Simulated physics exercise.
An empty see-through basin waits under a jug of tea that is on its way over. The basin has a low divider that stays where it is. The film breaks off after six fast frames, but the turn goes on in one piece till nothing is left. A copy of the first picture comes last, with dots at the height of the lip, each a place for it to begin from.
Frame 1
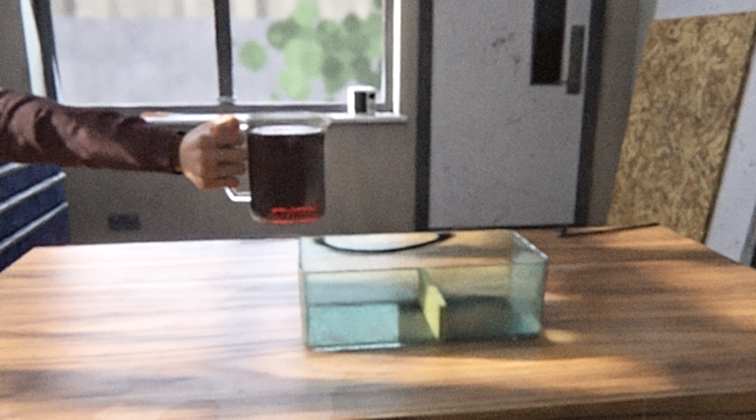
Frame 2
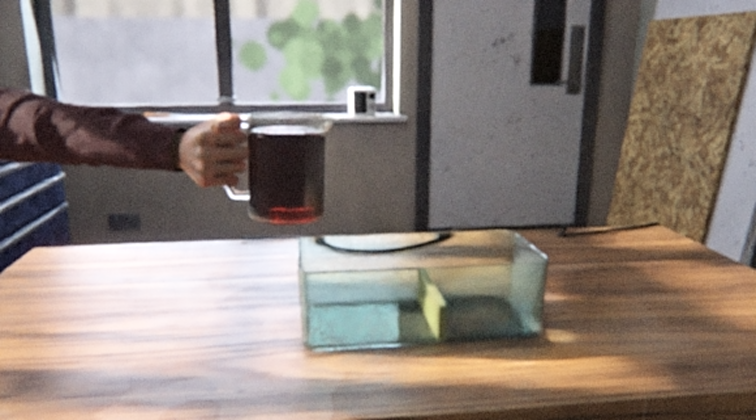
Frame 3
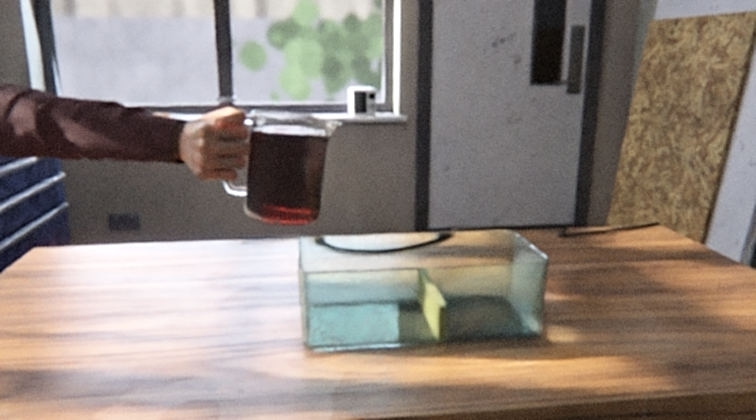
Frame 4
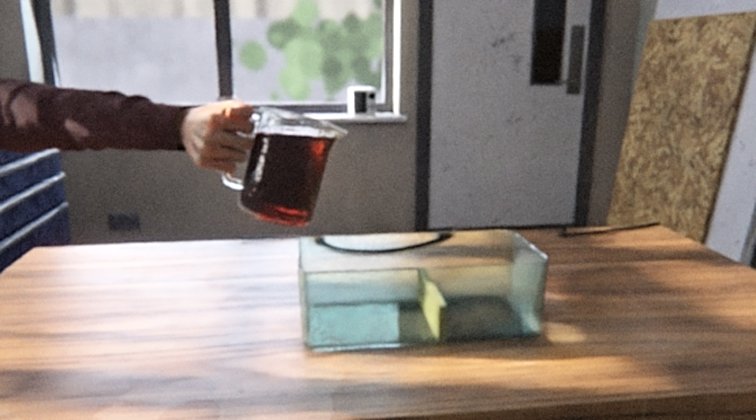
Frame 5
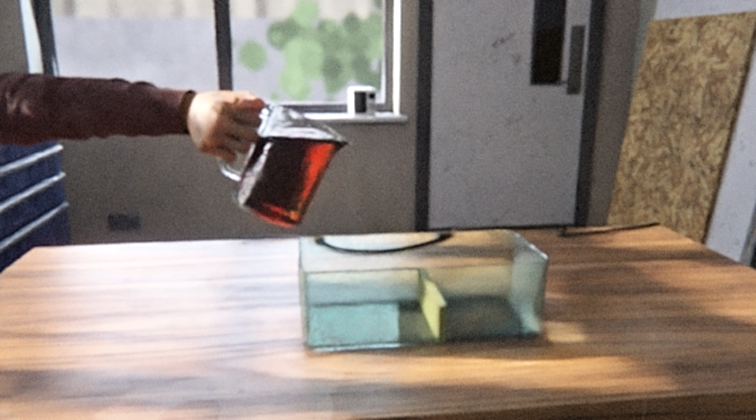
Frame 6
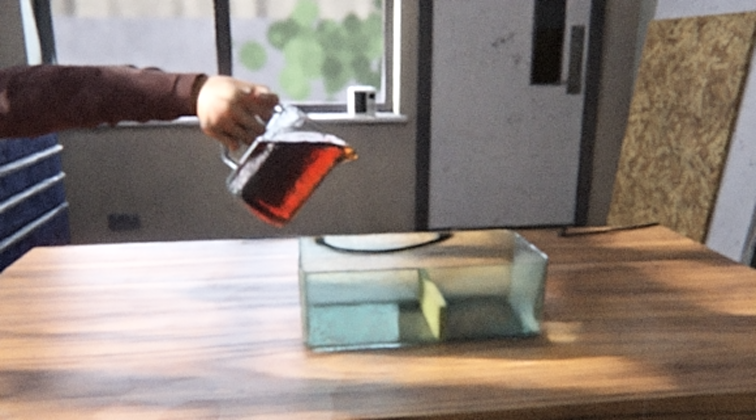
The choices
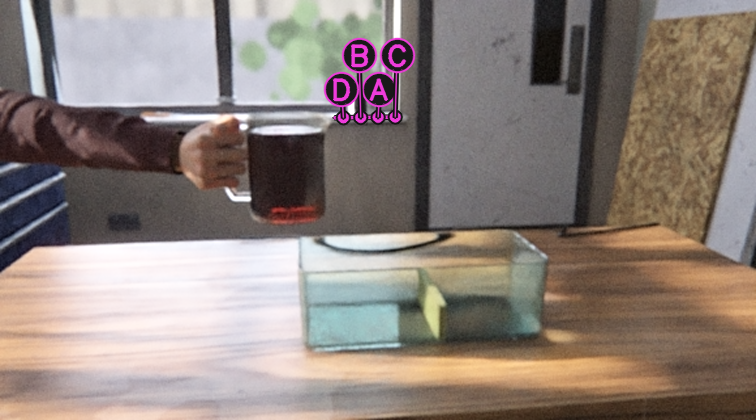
Above a clear basin on a wooden table, a hand tips a jug of tea rightward.
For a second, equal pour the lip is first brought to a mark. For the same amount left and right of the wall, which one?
A.
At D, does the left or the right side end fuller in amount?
More ends on the left.
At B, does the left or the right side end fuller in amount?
More ends on the left.
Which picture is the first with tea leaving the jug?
Picture 6.
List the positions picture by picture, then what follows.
In the first picture, upright, lip at (335, 117); basin from (303, 348) to (540, 334); top of the wall at (431, 285); nothing has left yet.
In the second picture, upright, lip at (336, 119); nothing has left yet.
In the third picture, tipped about 7°, lip at (340, 124); nothing has left yet.
In the fourth picture, tipped about 16°, lip at (346, 132); nothing has left yet.
In the fifth picture, tipped about 26°, lip at (351, 144); nothing has left yet.
In the sixth picture, tipped about 39°, lip at (354, 158); tea is over the lip, down to (354, 158).
On the marked copy, A at (378, 117); B at (360, 117); C at (395, 117); D at (343, 117).
Choosing A, about 52 % ends left of the wall and 47 % right of it.
Choosing B, about 89 % ends left of the wall and 7 % right of it; 5 % is lost outside.
Choosing C, about 16 % ends left of the wall and 83 % right of it.
Choosing D, about 93 % ends left of the wall and 3 % right of it; 4 % is lost outside.
